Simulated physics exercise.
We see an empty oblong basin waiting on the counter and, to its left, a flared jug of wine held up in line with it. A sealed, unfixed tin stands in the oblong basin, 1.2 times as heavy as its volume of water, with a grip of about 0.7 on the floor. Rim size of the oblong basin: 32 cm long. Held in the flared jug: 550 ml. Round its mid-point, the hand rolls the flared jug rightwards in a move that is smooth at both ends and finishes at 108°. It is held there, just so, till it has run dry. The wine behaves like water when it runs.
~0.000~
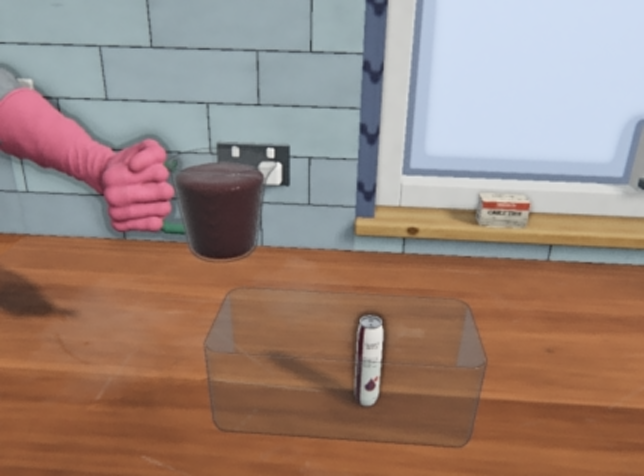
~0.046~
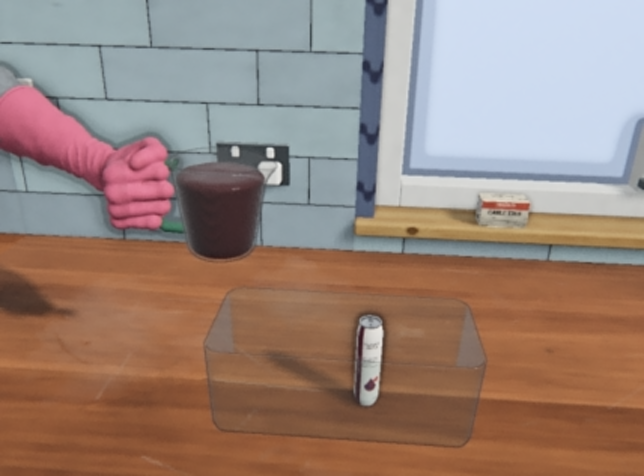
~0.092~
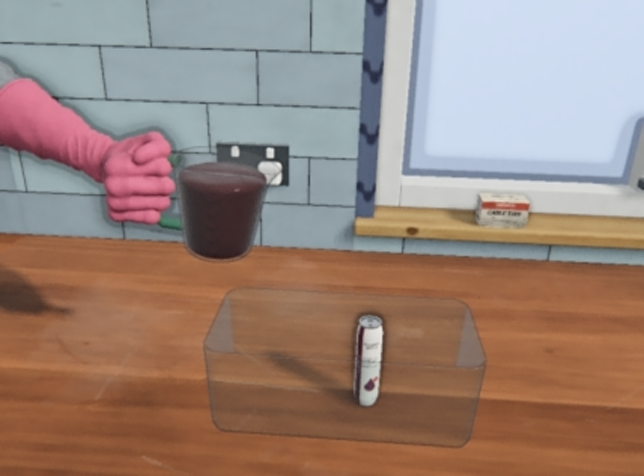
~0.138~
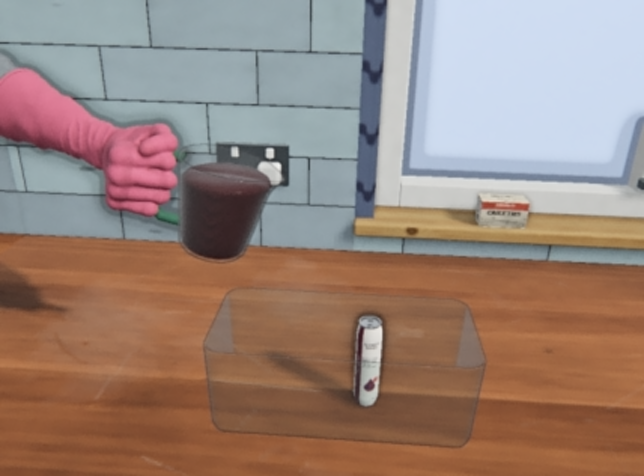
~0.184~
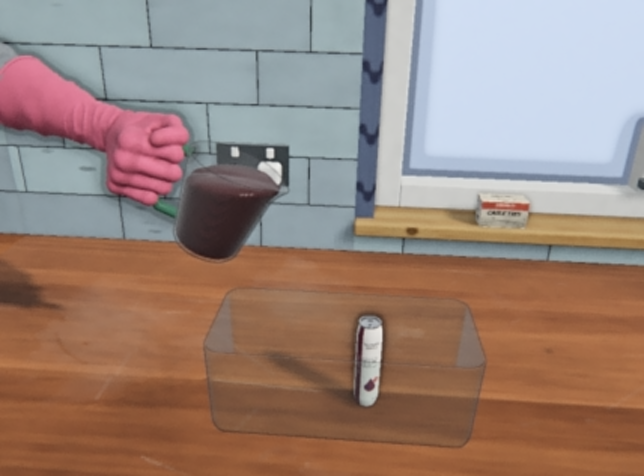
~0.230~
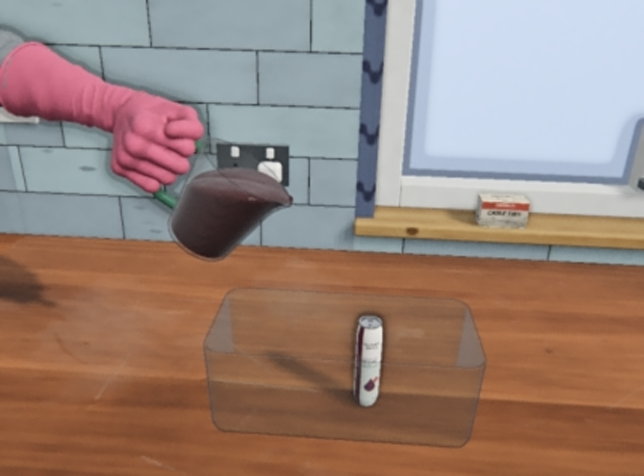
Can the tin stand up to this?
It is not upset.
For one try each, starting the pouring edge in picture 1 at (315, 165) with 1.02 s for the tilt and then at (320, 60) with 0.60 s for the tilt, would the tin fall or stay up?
In the first try it comes down; in the second it remains standing.
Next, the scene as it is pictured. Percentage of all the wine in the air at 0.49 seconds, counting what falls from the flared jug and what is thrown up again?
About 32 per cent.
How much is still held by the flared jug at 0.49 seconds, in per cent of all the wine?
Near 44 in a hundred.
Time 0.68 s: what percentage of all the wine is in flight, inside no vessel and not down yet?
Near 14 in a hundred.
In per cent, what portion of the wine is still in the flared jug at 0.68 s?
Roughly 6 per cent.
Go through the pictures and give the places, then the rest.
In the first frame, it leans 0°; its right rim is at (277, 164); the wine meets the walls at (178, 172) and (265, 175); the oblong basin's rim runs from (217, 317) to (477, 332); the tin's top is at (371, 326).
In the second frame, it leans 2°; its right rim is at (278, 166); the wine meets the walls at (178, 170) and (265, 176).
In the third frame, it leans 6°; its right rim is at (281, 171); the wine meets the walls at (181, 169) and (268, 178).
In the fourth frame, it leans 14°; its right rim is at (285, 179); the wine meets the walls at (185, 169) and (273, 181).
In the fifth frame, it leans 23°; its right rim is at (290, 191); the wine meets the walls at (188, 175) and (281, 184).
In the sixth frame, it leans 35°; its right rim is at (292, 204); the wine meets the walls at (185, 186) and (283, 191); 1 per cent is over the edge.
By 0.49 s the tilt is 99° and 43 per cent is still to pour; the tin stands where it began.
By 0.68 s the tilt is 108° and 6 per cent is still to pour; the tin stands where it began.
By 0.88 s the tilt is 108° and 0 per cent is still to pour; the tin stands where it began.
By 1.10 s the tilt is 108° and 0 per cent is still to pour; the tin stands where it began.
At rest the tin stands where it began.
